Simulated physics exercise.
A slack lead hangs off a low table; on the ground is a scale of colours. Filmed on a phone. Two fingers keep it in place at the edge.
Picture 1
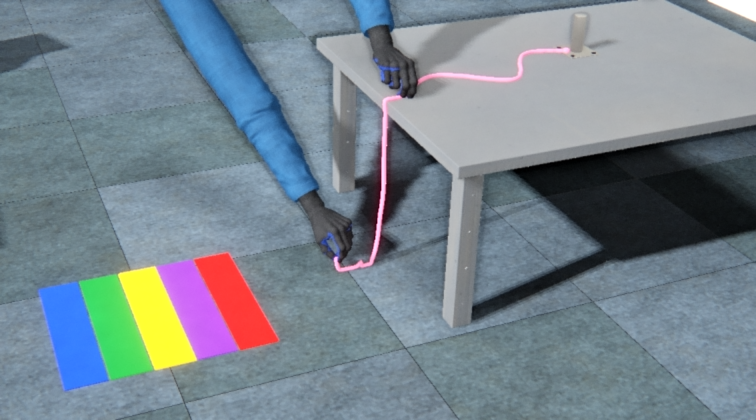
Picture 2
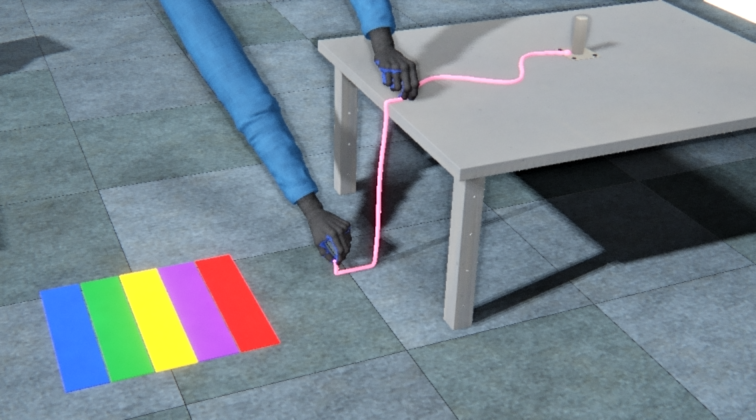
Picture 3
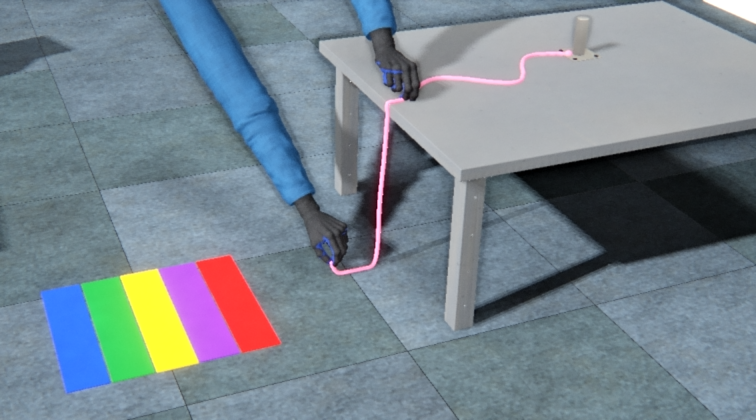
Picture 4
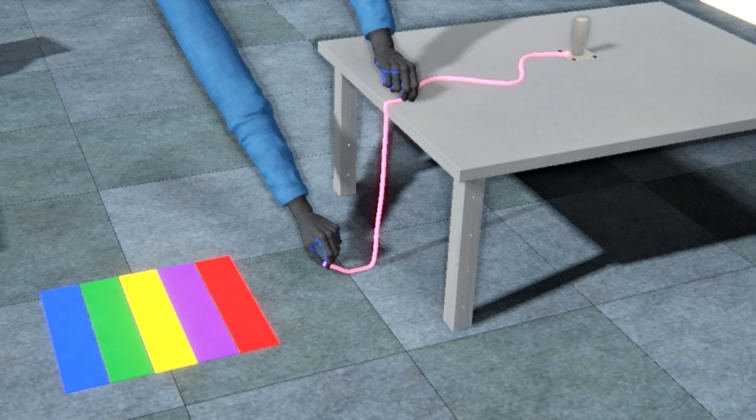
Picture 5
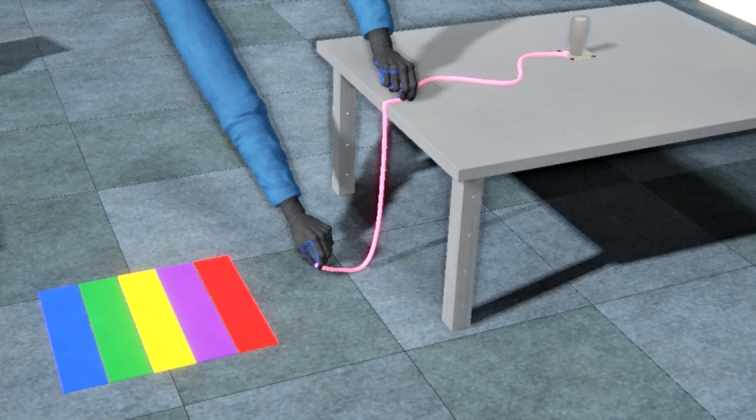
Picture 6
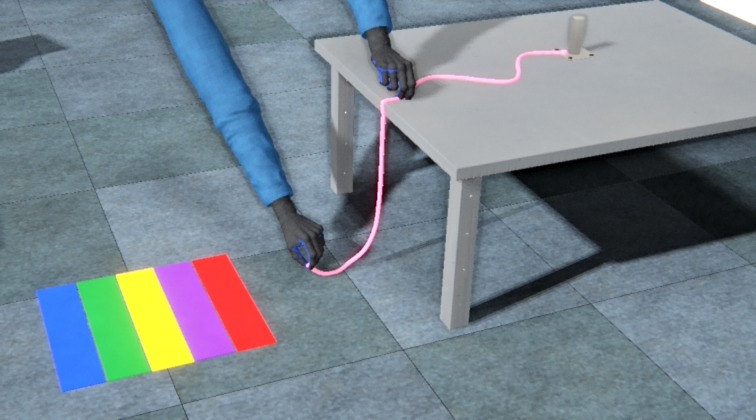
Pink cord draped over a low table's edge, its lower end drawn slightly left by a gloved hand near coloured floor stripes.
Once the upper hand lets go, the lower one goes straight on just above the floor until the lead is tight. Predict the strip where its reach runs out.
Its reach runs out at the yellow strip.
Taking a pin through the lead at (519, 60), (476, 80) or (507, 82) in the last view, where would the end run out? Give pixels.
Respectively (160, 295), (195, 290) and (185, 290).
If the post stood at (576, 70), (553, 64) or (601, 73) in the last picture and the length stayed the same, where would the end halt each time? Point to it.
The spots are near (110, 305), (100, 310) and (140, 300).
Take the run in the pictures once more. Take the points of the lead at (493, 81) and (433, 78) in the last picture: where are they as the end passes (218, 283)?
Point 1 - (463, 81); point 2 - (413, 92).
Soon after, end near (218, 283); over red.
Then, end near (175, 292); over purple.
At full stretch, end near (149, 298); over yellow. It gets as far as the yellow strip.
